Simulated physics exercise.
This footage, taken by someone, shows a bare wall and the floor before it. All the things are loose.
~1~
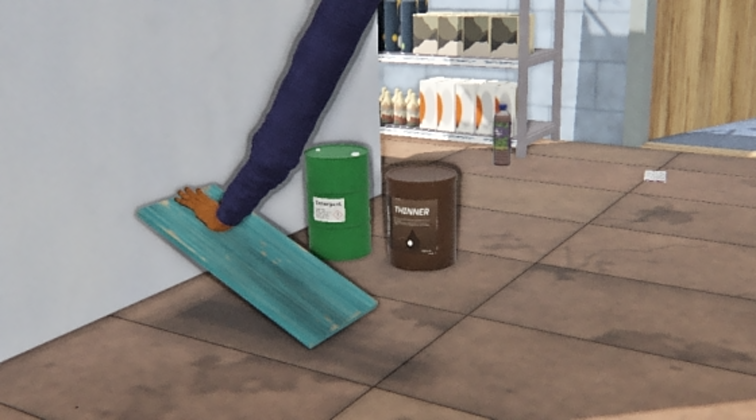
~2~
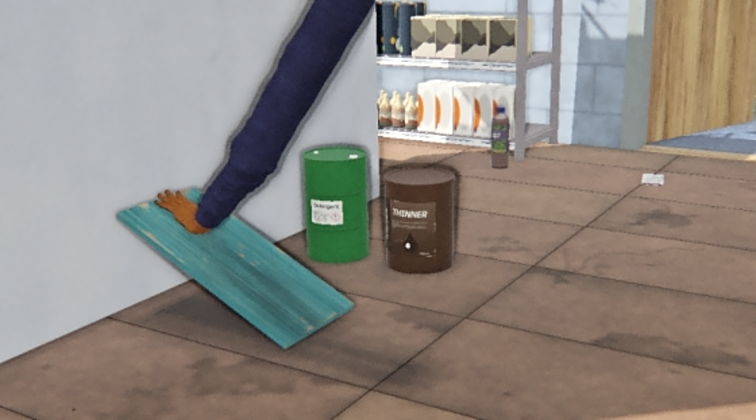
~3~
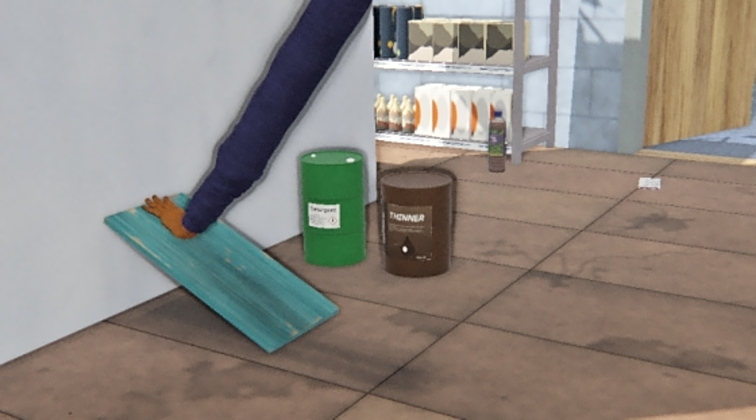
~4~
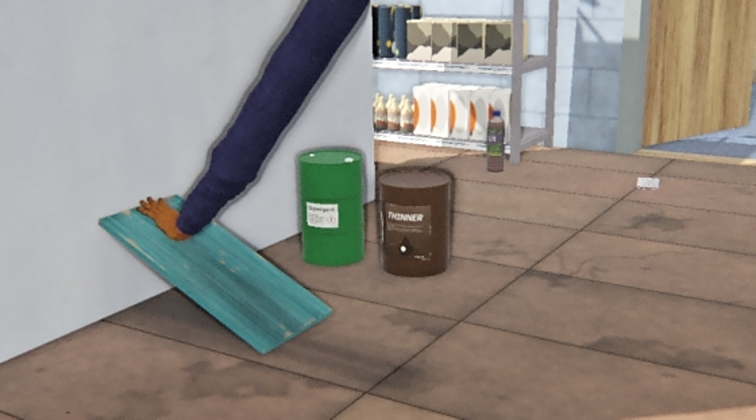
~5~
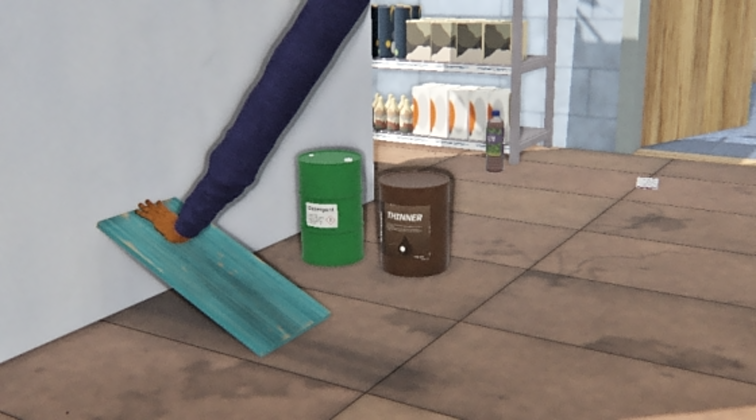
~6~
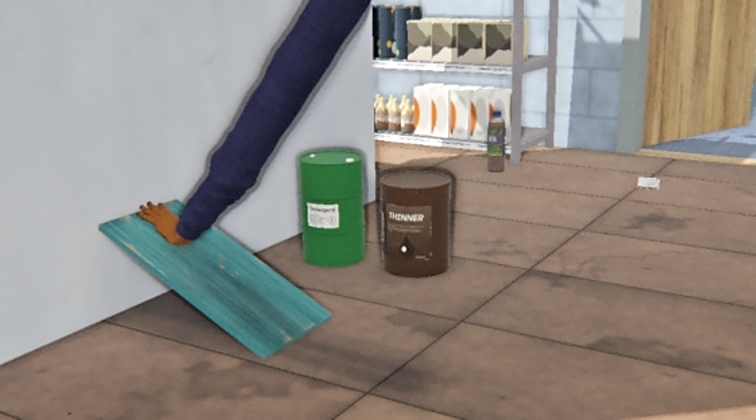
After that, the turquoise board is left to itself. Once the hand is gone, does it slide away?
Loses its footing.
Then, 0.30 s on from there, turquoise board sunk by 21° near (226, 310).
Then, 0.40 s on from there, turquoise board sunk by 26° near (227, 314).
Then, 1.00 s on from there, turquoise board sunk by 25° near (227, 318).
In the end, moved from the start, turquoise board; the other 2 unmoved. At the end, from the last picture's camera, turquoise board near (227, 318). The board slips out.
